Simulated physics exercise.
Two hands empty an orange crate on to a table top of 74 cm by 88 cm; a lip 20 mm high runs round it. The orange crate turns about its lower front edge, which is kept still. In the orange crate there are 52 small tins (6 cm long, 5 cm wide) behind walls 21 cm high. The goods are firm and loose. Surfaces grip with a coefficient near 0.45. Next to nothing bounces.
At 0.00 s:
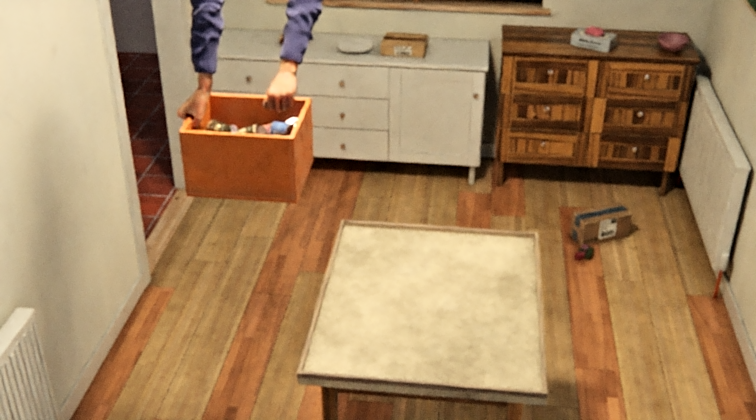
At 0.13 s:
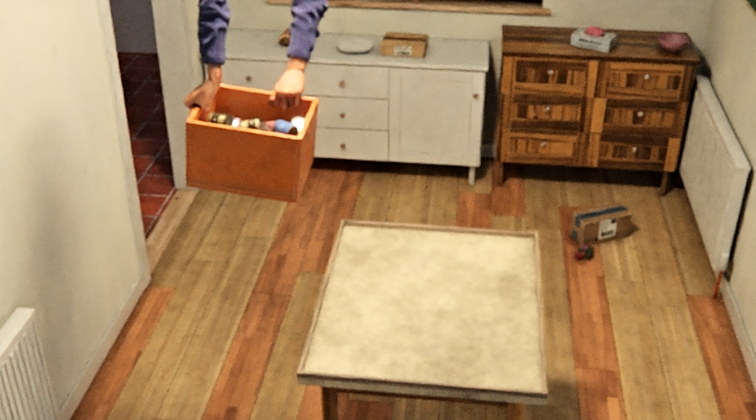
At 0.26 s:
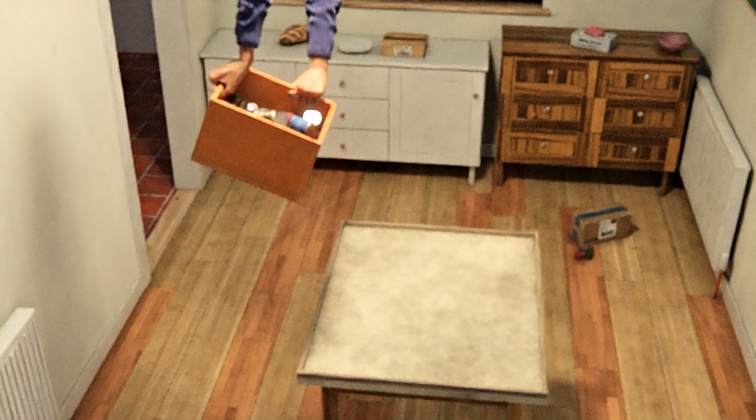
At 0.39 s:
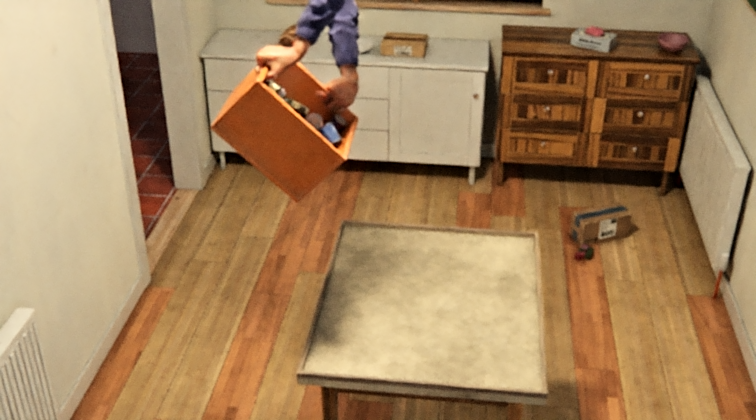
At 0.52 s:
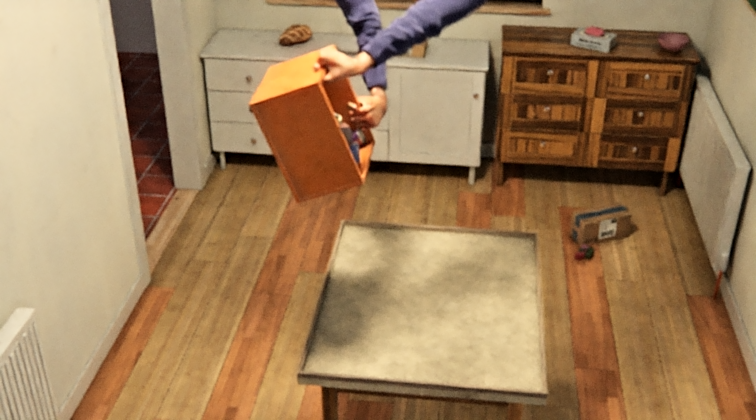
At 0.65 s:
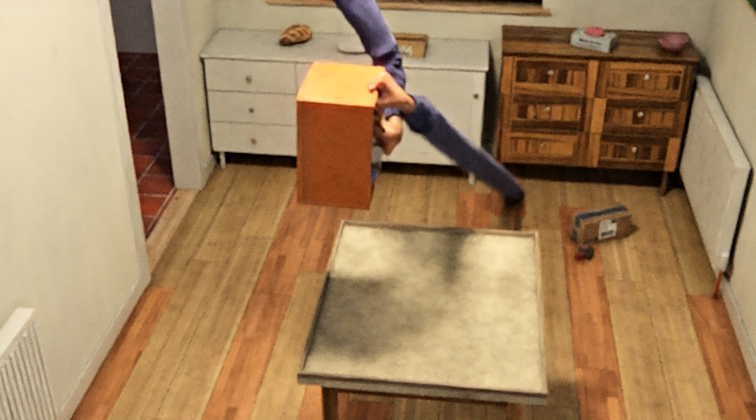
Orange crate of small items turning clockwise onto its side in two hands while moving right, above and behind a pale-topped table.
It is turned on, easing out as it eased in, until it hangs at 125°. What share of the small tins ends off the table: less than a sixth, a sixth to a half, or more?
Expect fewer than one in six of the load off the table.
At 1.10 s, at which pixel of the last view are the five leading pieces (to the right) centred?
At about (523, 287).
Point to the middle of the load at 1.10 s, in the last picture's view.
At about (422, 282).
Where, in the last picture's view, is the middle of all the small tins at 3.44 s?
Near (454, 292).
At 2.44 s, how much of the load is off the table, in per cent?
Some 5 per cent by then.
After 1.10 s, tilt 125°; 8 still in the orange crate, 34 on the table top and 10 in the air.
After 1.65 s, tilt 125°; 49 on the table top and 3 over the right end of the table.
After 2.44 s, tilt 125°; 49 on the table top and 3 over the right end of the table.
Outcome (at 3.44 s), 49 on the table top and 3 over the right end of the table. Asked share, 3 of 52, 6 per cent.
